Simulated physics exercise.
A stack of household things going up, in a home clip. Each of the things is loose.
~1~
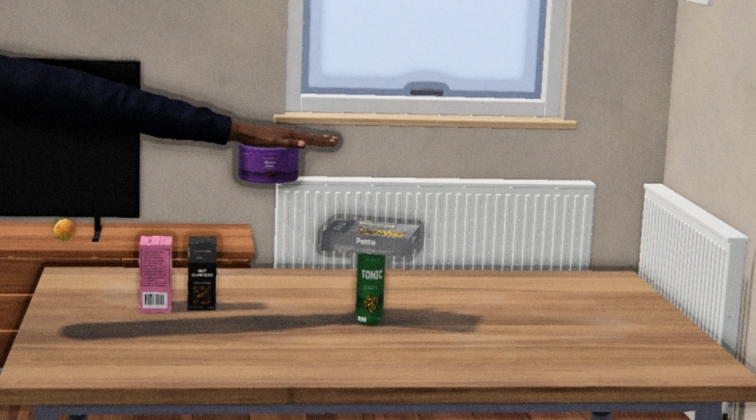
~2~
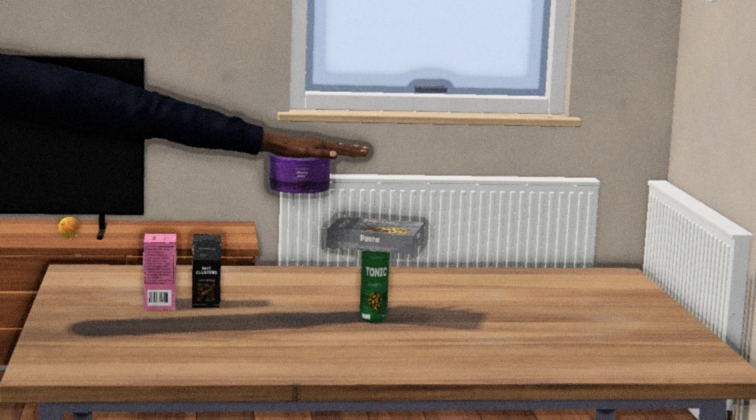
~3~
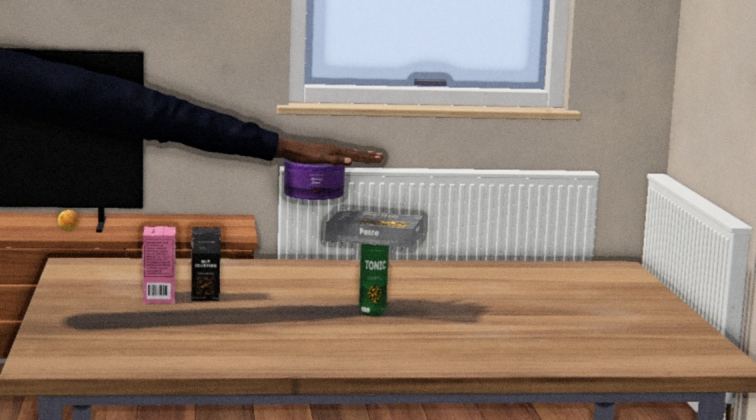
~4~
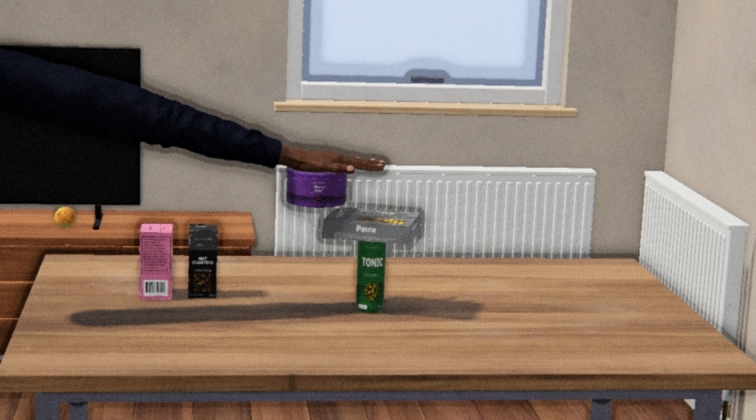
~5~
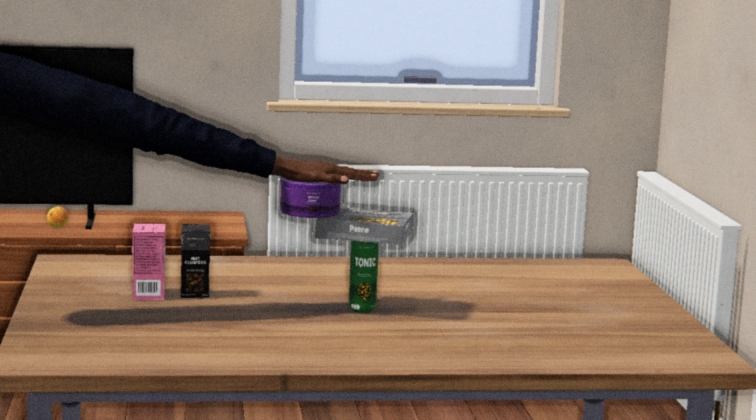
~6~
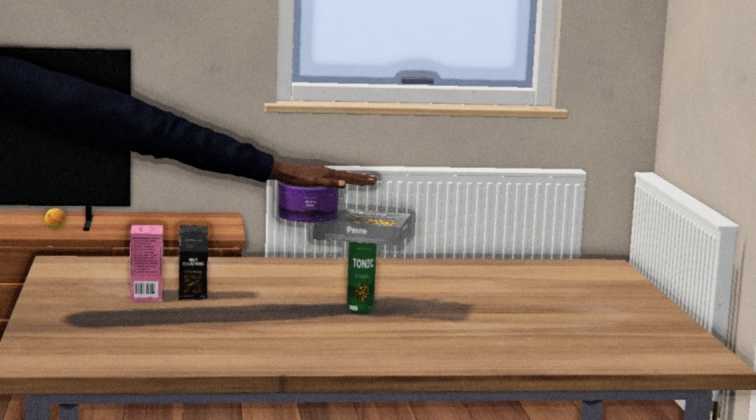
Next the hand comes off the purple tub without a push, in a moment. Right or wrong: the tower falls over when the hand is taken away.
Right.
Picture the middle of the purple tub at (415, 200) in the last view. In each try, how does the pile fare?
Next, the heap comes down.
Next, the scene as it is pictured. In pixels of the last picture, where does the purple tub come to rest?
Roughly pixel (204, 292) in the last picture.
Then, 0.30 s past the last view, purple tub now fallen; grey packet rocked 15° from its first pose.
Then, 0.40 s past the last view, grey packet rocked 4° from its first pose.
Then, 0.60 s past the last view, things are still on the move.
Then, 1.00 s past the last view, nothing new.
Finally, fallen, purple tub; the other 4 still in place. Final places as the last picture's camera would see them, purple tub near (203, 292). The pile gives way.
